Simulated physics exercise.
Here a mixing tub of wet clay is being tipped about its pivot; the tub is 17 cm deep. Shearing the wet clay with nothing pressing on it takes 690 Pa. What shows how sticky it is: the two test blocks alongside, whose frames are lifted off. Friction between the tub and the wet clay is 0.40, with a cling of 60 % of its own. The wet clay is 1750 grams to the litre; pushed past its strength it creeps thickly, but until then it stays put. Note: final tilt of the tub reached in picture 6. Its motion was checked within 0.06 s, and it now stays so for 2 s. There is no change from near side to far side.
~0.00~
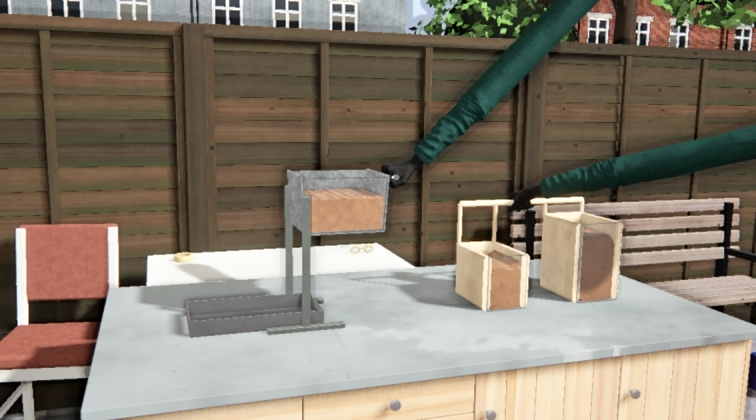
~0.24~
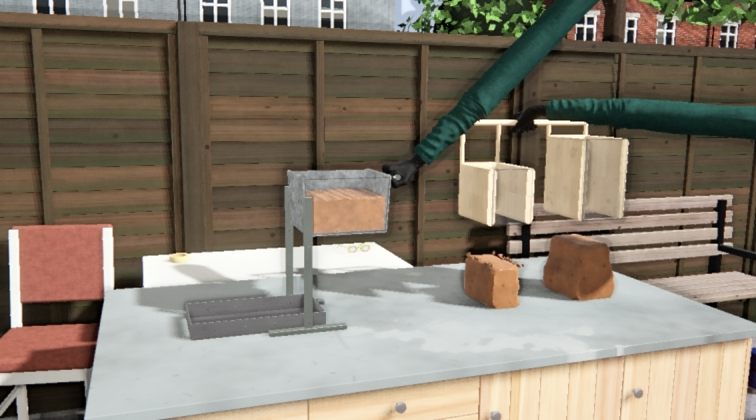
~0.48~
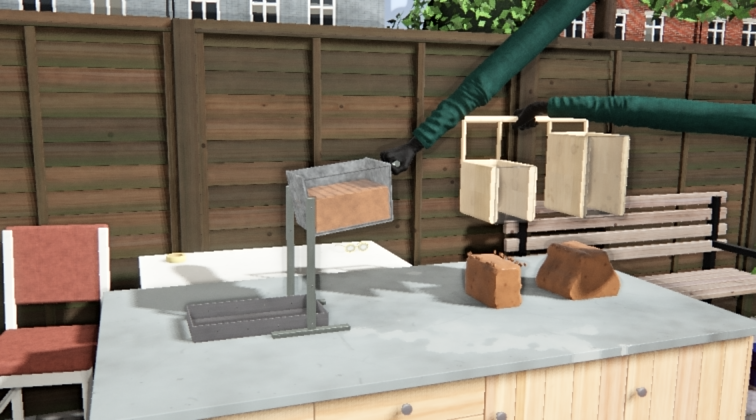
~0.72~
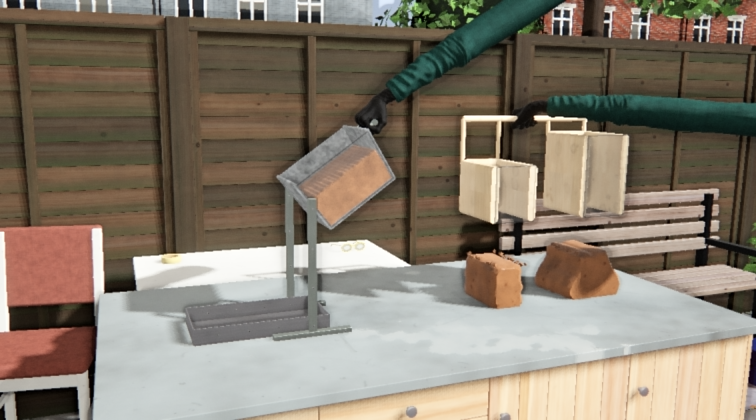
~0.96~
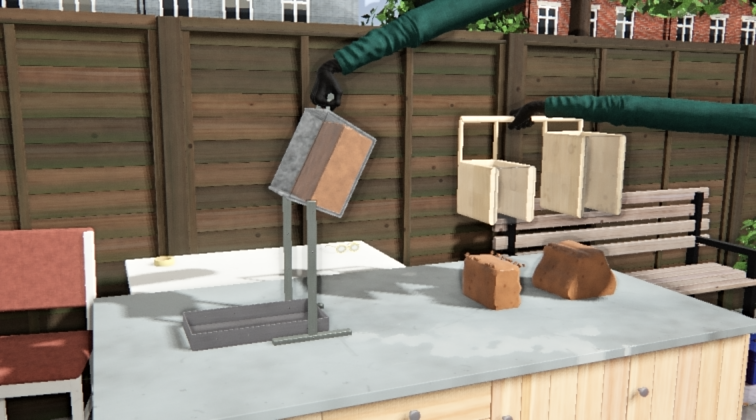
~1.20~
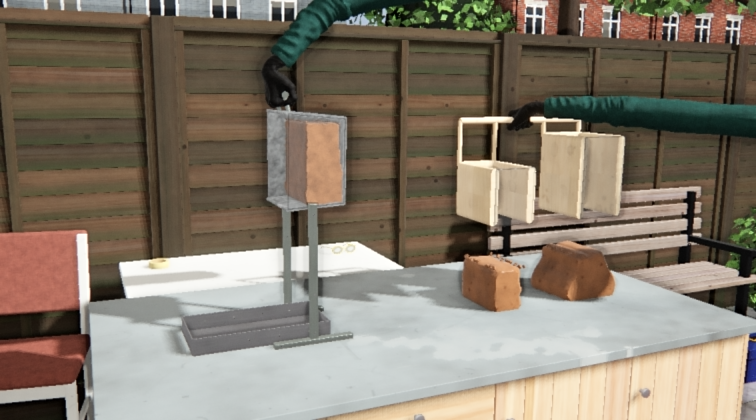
A green-sleeved arm lifted two wooden molds off brown clay blocks, the right one sagging a little, then another arm swung a grey tub of clay upward to the left until it stood on its side.
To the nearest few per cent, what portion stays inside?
About 39 %.
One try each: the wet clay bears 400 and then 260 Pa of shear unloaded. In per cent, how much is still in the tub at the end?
About 45 % first, about 40 % second.
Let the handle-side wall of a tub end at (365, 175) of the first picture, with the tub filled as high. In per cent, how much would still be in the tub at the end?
I'd say around 100 percent would remain in the tub at the end.
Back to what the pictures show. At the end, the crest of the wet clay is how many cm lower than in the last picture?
13 cm.
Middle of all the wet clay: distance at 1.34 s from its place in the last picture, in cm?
Looks like around 5 cm to me.
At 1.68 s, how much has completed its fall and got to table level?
Roughly 0 per cent.
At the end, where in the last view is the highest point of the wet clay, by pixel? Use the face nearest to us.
About (331, 170).
By 1.34 s, the tub is at 89 degrees and holds 100 %.
By 1.51 s, the tub is at 89 degrees and holds 67 %.
By 1.68 s, the tub is at 89 degrees and holds 49 %.
By 1.85 s, the tub is at 89 degrees and holds 40 %.
By 3.20 s, at the end, the tub is at 89 degrees and holds 39 %.
